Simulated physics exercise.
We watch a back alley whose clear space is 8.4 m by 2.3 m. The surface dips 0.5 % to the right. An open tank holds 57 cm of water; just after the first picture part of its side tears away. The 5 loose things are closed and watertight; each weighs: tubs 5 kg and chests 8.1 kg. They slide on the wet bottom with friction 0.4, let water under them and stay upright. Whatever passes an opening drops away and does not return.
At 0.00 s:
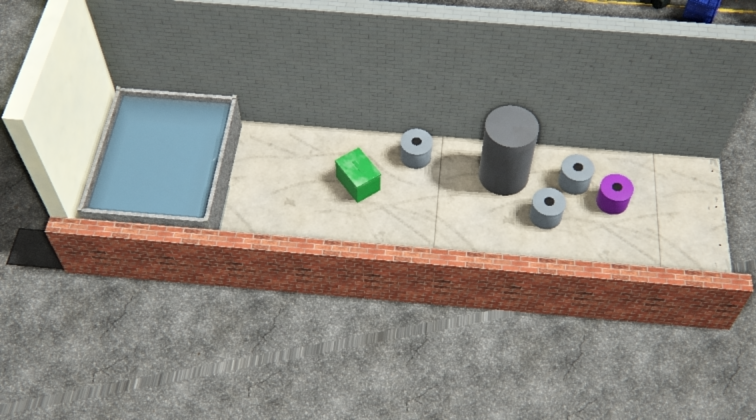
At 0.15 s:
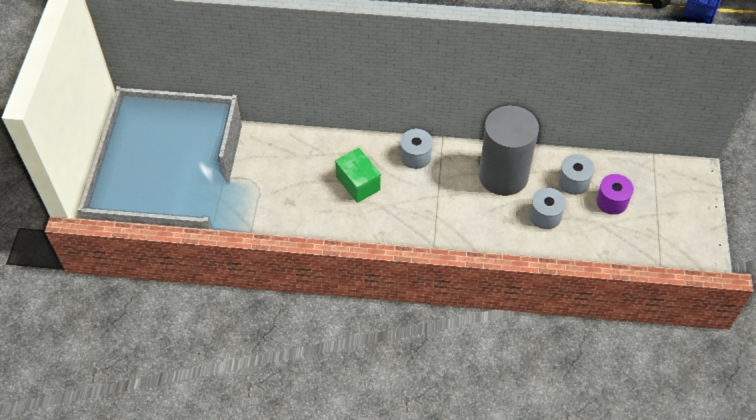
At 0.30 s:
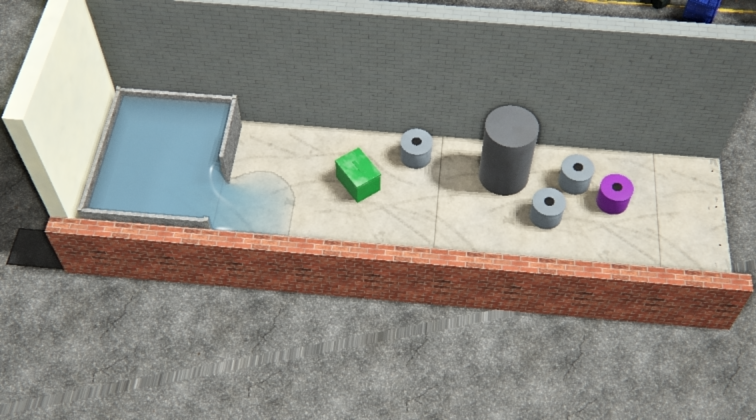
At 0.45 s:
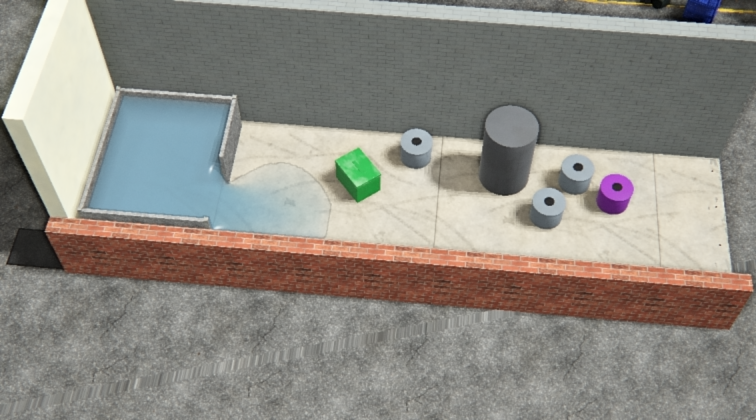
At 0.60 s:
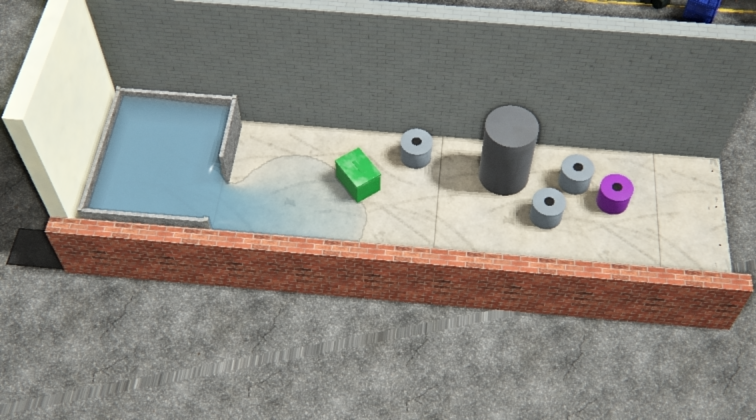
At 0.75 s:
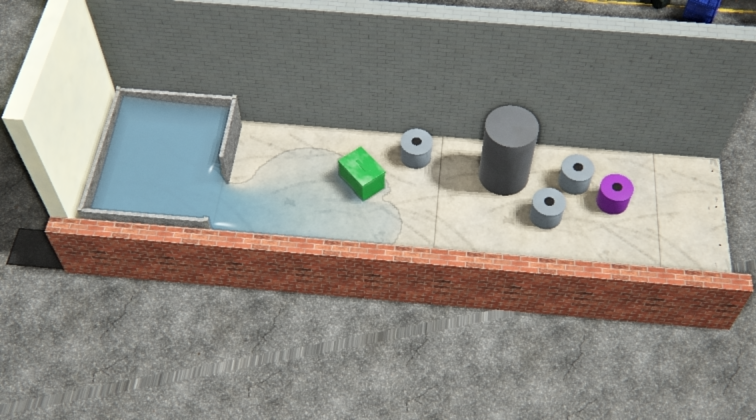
The clip shows a walled alley where part of a water tank's side gives way at the left and water spreads rightward across the floor, reaching a green chest, which shifts slightly while the tubs stay still.
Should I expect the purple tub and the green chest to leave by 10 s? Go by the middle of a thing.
Purple tub leaves; green chest stays inside.
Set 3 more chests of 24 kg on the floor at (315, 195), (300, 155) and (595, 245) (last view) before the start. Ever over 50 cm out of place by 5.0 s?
In turn: More, under, more.
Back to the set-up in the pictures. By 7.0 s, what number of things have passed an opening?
I count 3.
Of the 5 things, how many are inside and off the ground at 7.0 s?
At that moment 2.
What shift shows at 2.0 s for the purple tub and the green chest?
Roughly 0 and 120 cm by then.
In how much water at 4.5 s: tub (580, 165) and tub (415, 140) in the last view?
About 5 and 11 cm.
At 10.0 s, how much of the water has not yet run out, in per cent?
About 46 per cent.
After 2.0 s the purple tub is near (617, 187), 0.0 m from its start, aground; the green chest is near (447, 141), 1.3 m from its start, afloat; 0 of 5 are out; 2 afloat.
After 4.5 s the purple tub has gone out; the green chest is near (445, 138), 1.3 m from its start, afloat; 2 of 5 are out; 3 afloat.
After 7.0 s the purple tub has gone out; the green chest is near (413, 133), 0.9 m from its start, afloat; 3 of 5 are out; 2 afloat.
After 10.0 s the purple tub has gone out; the green chest is near (344, 139), 0.5 m from its start, aground; 3 of 5 are out; 0 afloat.
